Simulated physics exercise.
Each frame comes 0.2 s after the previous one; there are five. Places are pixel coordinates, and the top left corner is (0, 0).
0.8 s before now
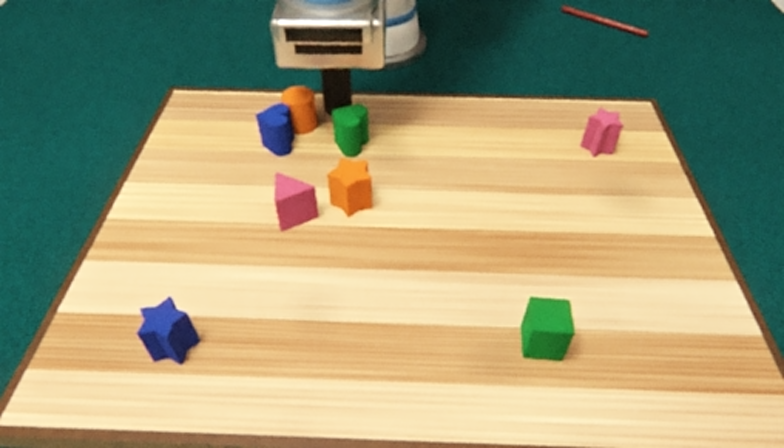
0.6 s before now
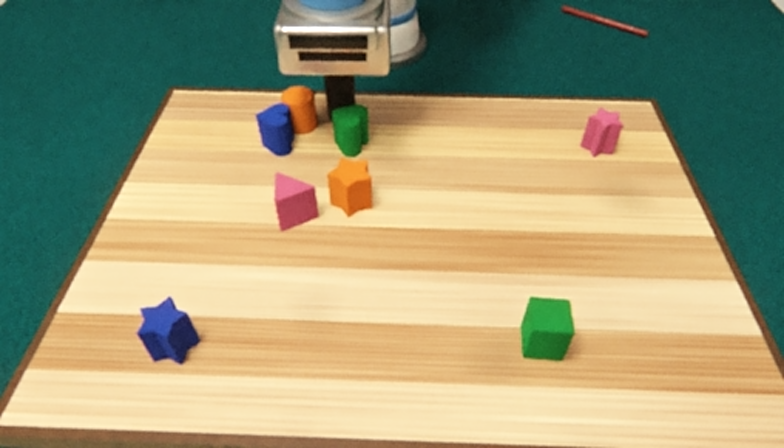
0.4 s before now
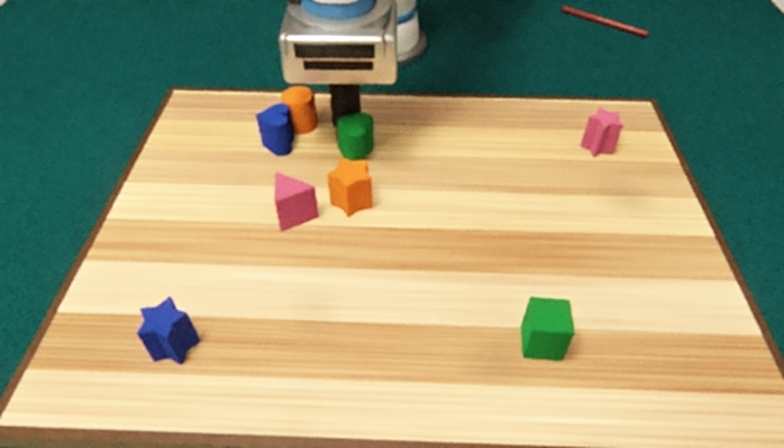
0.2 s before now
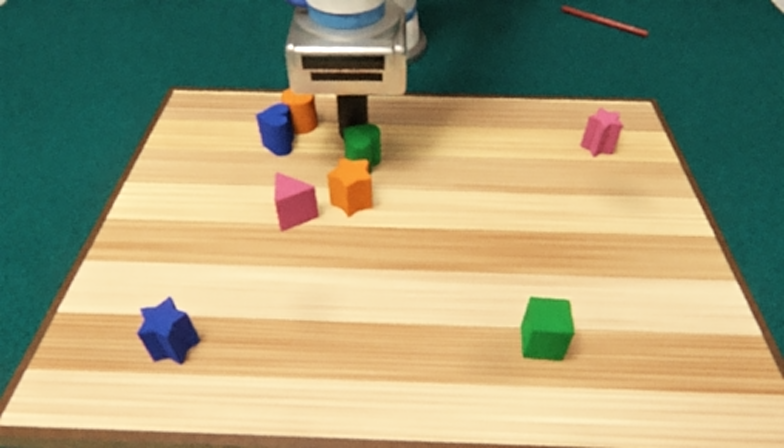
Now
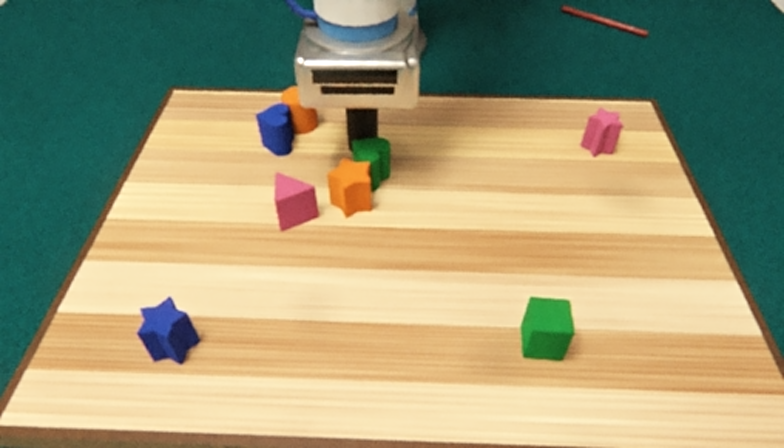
Robot arm pushing a small green block forward and slightly right, past an orange star-shaped block, on a striped wooden board.
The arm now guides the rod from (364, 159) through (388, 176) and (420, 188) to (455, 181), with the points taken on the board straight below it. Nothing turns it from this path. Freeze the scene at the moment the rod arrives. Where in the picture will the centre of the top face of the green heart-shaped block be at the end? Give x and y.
About (396, 175).
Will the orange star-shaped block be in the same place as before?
I'd say no.
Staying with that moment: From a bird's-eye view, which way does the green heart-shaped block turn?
Verdict: Clockwise.
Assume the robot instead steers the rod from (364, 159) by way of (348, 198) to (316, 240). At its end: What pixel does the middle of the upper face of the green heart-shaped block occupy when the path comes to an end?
It should be at (379, 173) by then.
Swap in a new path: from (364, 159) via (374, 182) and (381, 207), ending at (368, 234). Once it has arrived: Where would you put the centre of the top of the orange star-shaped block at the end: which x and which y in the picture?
In the picture, that point is around (331, 203).
The first path, step by step. One third of the way, rod (389, 164); orange star-shaped block (355, 179), turned 55° clockwise; green heart-shaped block (390, 168), turned 25° clockwise.
Two thirds of the way, rod (420, 175); orange star-shaped block (355, 180), turned 65° clockwise; green heart-shaped block (395, 175), turned 35° clockwise.
At the end, rod (456, 168); orange star-shaped block (355, 180), turned 65° clockwise; green heart-shaped block (396, 175), turned 35° clockwise.
